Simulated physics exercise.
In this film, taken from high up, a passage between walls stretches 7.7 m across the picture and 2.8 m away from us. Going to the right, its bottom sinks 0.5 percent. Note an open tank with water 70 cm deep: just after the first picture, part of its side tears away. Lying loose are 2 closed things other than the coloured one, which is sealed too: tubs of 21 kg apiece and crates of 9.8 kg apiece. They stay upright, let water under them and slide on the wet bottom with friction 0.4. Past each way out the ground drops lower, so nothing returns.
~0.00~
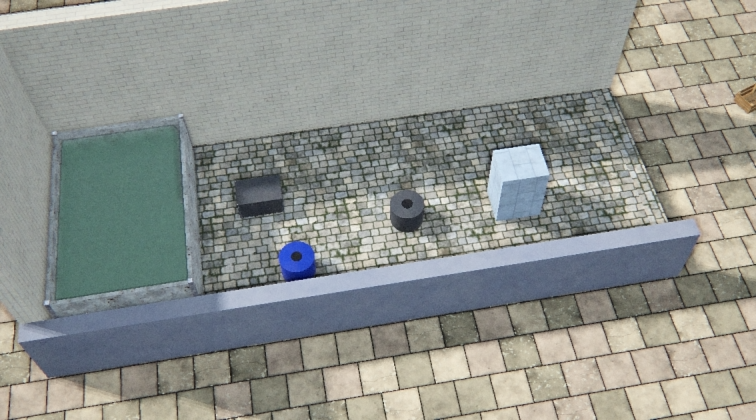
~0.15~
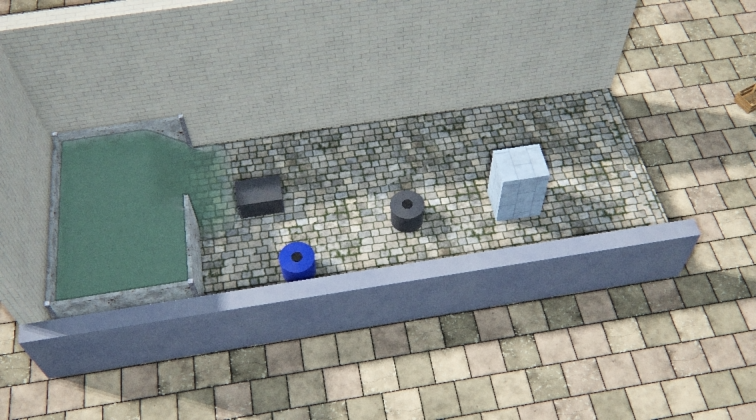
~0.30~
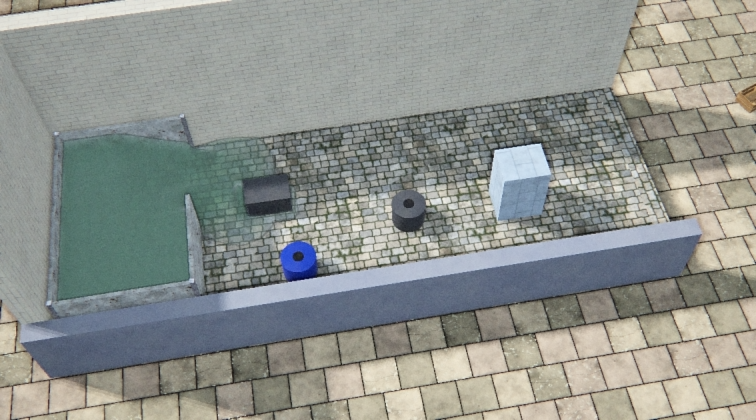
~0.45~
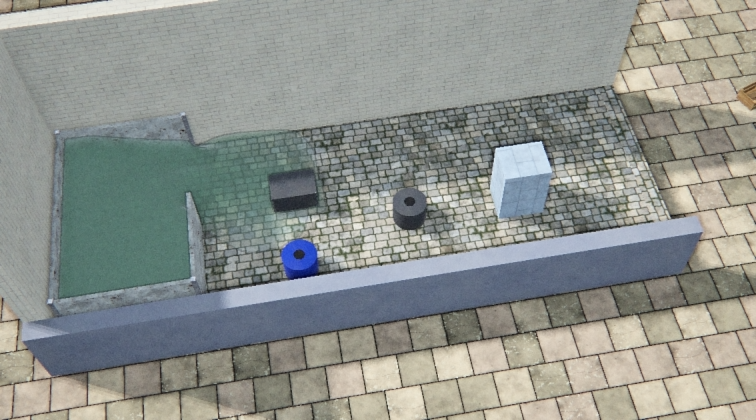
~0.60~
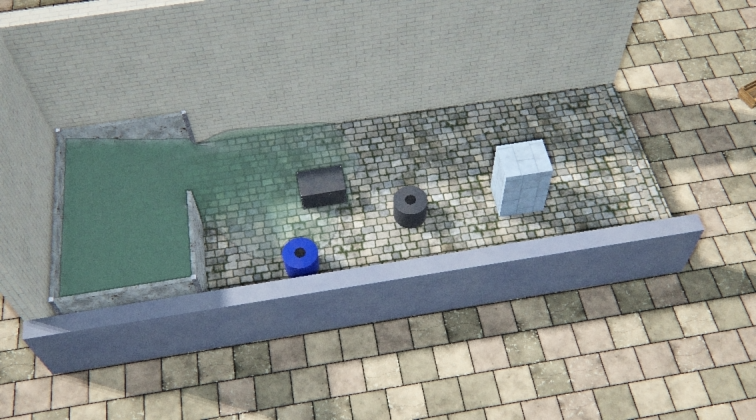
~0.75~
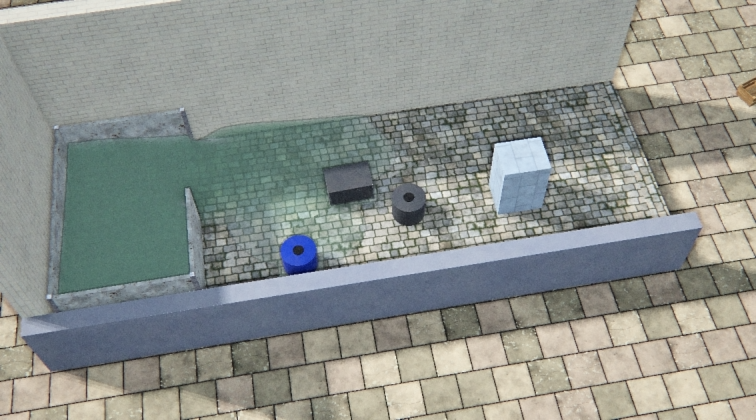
In a walled passage, water pours from a broken tank and pushes a dark box right.
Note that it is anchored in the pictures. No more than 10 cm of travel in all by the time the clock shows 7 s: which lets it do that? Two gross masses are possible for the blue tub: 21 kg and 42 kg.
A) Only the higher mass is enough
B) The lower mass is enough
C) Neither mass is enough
B, the lower mass is enough.
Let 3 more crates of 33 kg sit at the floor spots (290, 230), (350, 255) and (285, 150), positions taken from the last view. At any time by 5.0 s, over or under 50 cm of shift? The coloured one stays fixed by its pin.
In order: Smaller, smaller and greater.
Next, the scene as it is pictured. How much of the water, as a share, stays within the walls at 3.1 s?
Around 84 % of the water.
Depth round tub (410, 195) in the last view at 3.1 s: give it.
Depth: Near 16 cm.
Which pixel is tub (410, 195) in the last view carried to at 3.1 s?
Look for it near (530, 231).
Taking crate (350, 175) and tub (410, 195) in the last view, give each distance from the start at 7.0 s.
Going in the order asked, I'd say gone out for the first and 300 cm for the second.
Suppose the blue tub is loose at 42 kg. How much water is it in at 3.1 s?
Depth: Approx. 2 cm.
After 1.4 s the blue tub would be 0 cm from its start with 21 kg and 0 cm from its start with 42 kg; 1 cm of water round it then.
After 3.1 s the blue tub would be 0 cm from its start with 21 kg and 0 cm from its start with 42 kg; 2 cm of water round it then.
After 4.9 s the blue tub would be 0 cm from its start with 21 kg and 0 cm from its start with 42 kg; 4 cm of water round it then.
After 7.0 s the blue tub would be 0 cm from its start with 21 kg and 0 cm from its start with 42 kg; 4 cm of water round it then.
